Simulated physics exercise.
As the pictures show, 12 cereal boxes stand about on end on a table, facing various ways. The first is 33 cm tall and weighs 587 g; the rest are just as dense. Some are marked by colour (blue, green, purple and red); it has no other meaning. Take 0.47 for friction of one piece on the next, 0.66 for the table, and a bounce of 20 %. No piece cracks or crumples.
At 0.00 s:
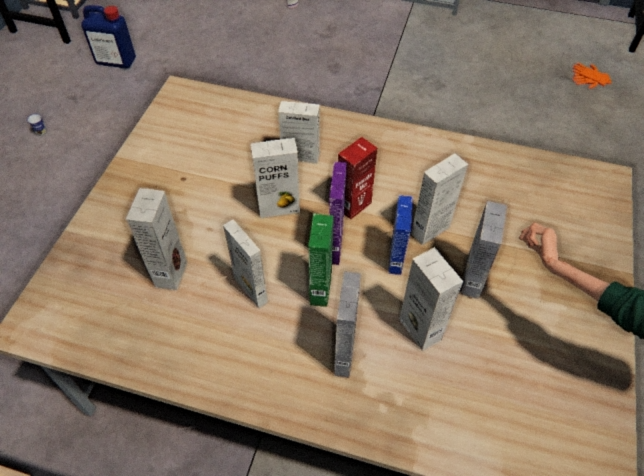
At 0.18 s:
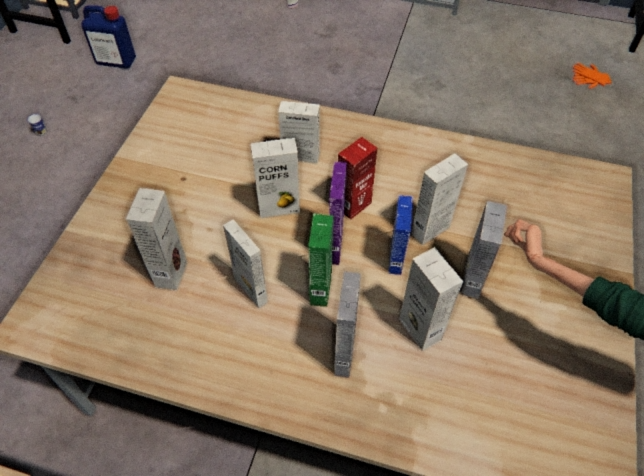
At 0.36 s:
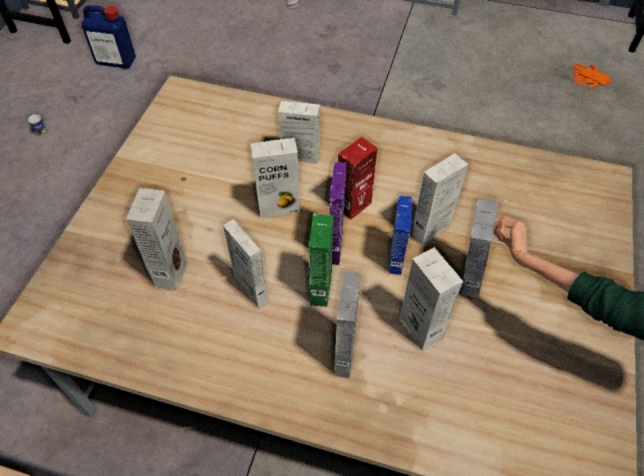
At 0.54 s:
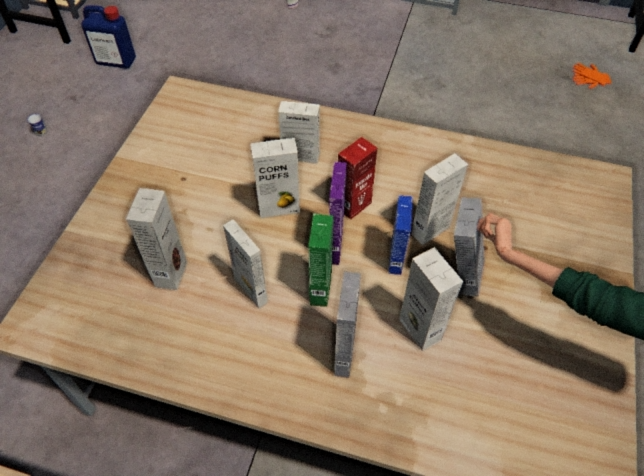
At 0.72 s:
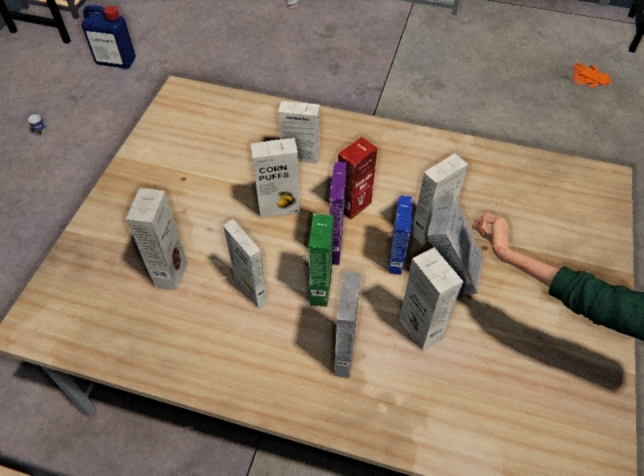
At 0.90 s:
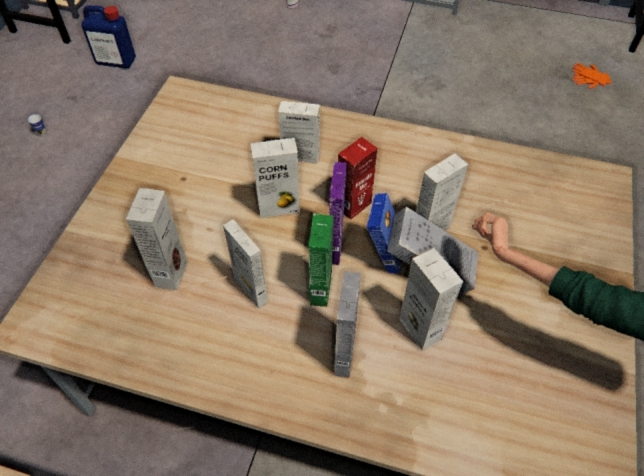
A hand pushes a gray box over to the left, and it tilts the blue box.
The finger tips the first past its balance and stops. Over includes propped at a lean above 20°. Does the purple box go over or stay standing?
In the end the purple box falls.
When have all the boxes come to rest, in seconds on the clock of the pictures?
Around 4.5 s.
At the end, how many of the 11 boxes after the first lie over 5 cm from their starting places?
2.
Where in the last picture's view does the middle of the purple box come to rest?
At about (276, 238).
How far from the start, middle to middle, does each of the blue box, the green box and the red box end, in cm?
Moved: Blue 20, green 0, red 0.
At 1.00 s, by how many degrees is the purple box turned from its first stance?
Roughly 5°.
After 1.00 s, 1 of the 11 other boxes over; purple box 5° from how it stood; blue box 46° from how it stood.
After 1.18 s, 2 of the 11 other boxes over; purple box 44° from how it stood; blue box 70° from how it stood.
After 2.22 s, 2 of the 11 other boxes over; purple box lying flat; blue box lying flat.
In the end (4.7 s), 2 of the 11 other boxes over; purple box lying flat; blue box lying flat; green box unmoved. Nine left standing. From the last view, middles, purple box near (276, 238), blue box near (357, 243).
